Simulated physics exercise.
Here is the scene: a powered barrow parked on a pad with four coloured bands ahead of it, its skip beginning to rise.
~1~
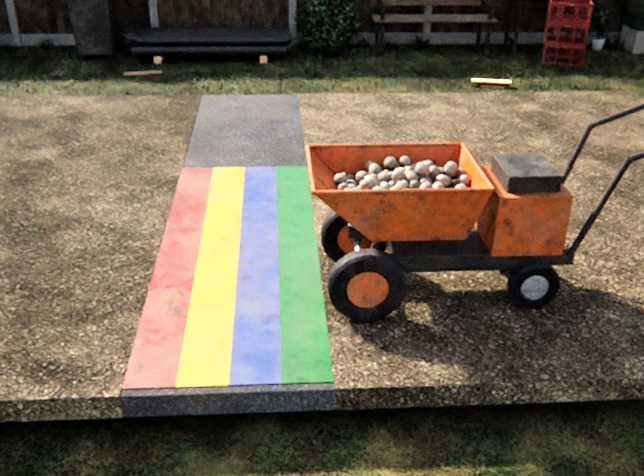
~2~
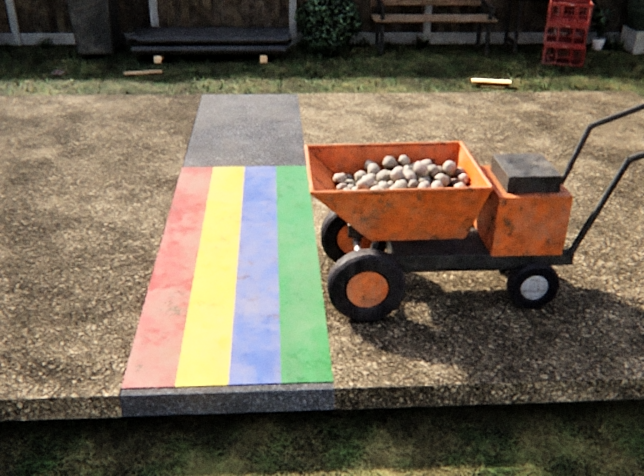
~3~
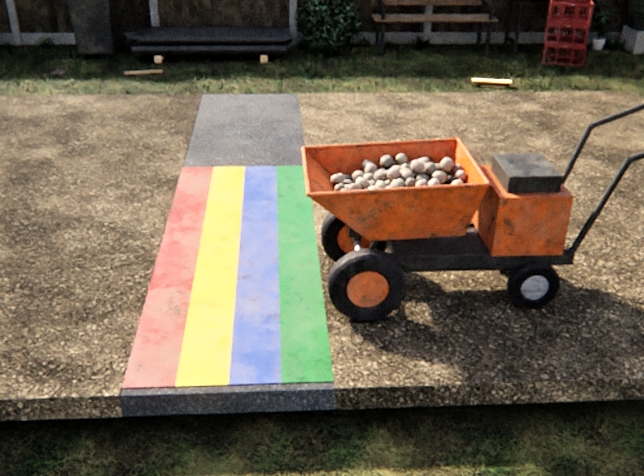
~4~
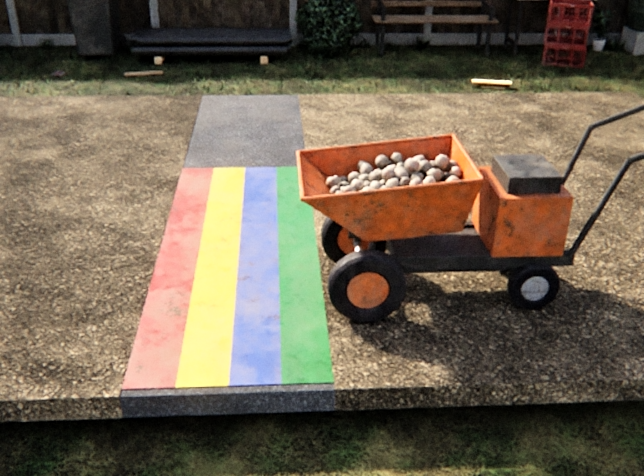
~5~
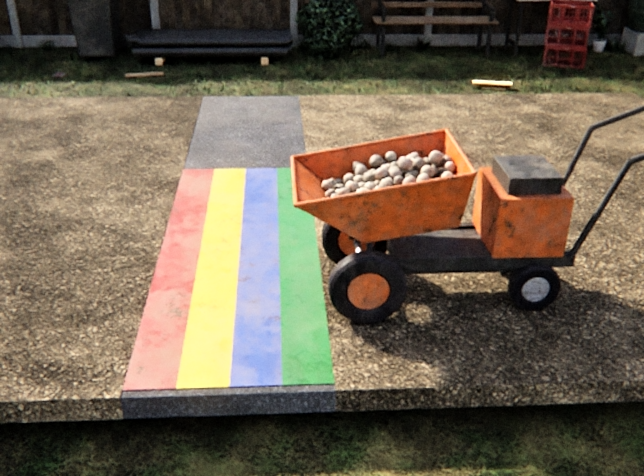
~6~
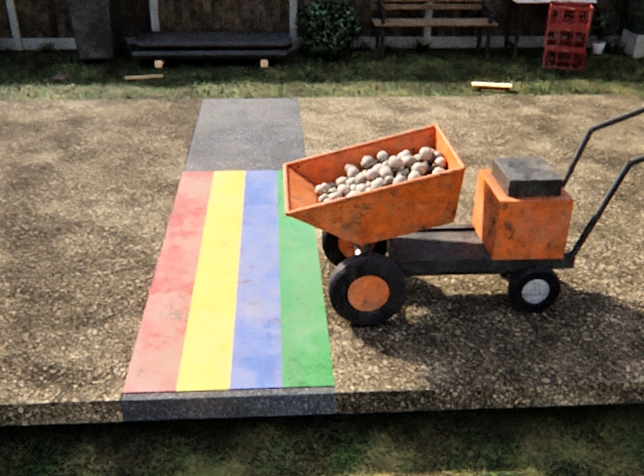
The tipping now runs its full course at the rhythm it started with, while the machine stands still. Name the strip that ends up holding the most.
Yellow.
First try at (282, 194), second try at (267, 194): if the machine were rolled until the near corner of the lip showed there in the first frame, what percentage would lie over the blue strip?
In order, close to 0 and 0 in a hundred.
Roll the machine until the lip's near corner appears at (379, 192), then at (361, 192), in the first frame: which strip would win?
The blue one the first time, the strip in blue the second time.
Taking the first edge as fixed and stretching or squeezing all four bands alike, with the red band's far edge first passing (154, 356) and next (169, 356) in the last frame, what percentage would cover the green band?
The first one comes out at 0 percent, while the second comes out at 0 percent.
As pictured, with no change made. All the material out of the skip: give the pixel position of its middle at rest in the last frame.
The centre settles at about (204, 294).
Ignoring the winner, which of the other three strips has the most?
Number two is that red strip.
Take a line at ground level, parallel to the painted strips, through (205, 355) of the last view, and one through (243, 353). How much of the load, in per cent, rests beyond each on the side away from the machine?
In order, some 50 % then some 80 %.
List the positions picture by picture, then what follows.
In the first picture, lip of the skip at (314, 193), level; top of the load at (409, 177), river pebbles; green strip at (305, 344); blue strip at (256, 345); yellow strip at (207, 347); red strip at (157, 348).
In the second picture, lip of the skip at (313, 193), level; top of the load at (408, 177).
In the third picture, lip of the skip at (309, 195), tipped barely; top of the load at (423, 180).
In the fourth picture, lip of the skip at (303, 200), tipped a little; top of the load at (418, 178).
In the fifth picture, lip of the skip at (296, 206), tipped a little; top of the load at (412, 176).
In the sixth picture, lip of the skip at (288, 214), tipped clearly; top of the load at (420, 170); green strip at (306, 348); blue strip at (257, 349); yellow strip at (208, 351); red strip at (158, 352).
Soon after the last picture, skip tipped steeply; all in the skip.
A little later, skip tipped steeply; most in the skip; a small part over the blue strip; about a quarter over the yellow strip; a stray few over the red strip.
Later still, skip tipped right over; about a quarter in the skip; a small part over the blue strip; about a third over the yellow strip; about a quarter over the red strip; a small part off the paint.
At rest, skip tipped right over; a small part in the skip; none over the green strip; a small part over the blue strip; about a third over the yellow strip; about a quarter over the red strip; a small part off the paint.
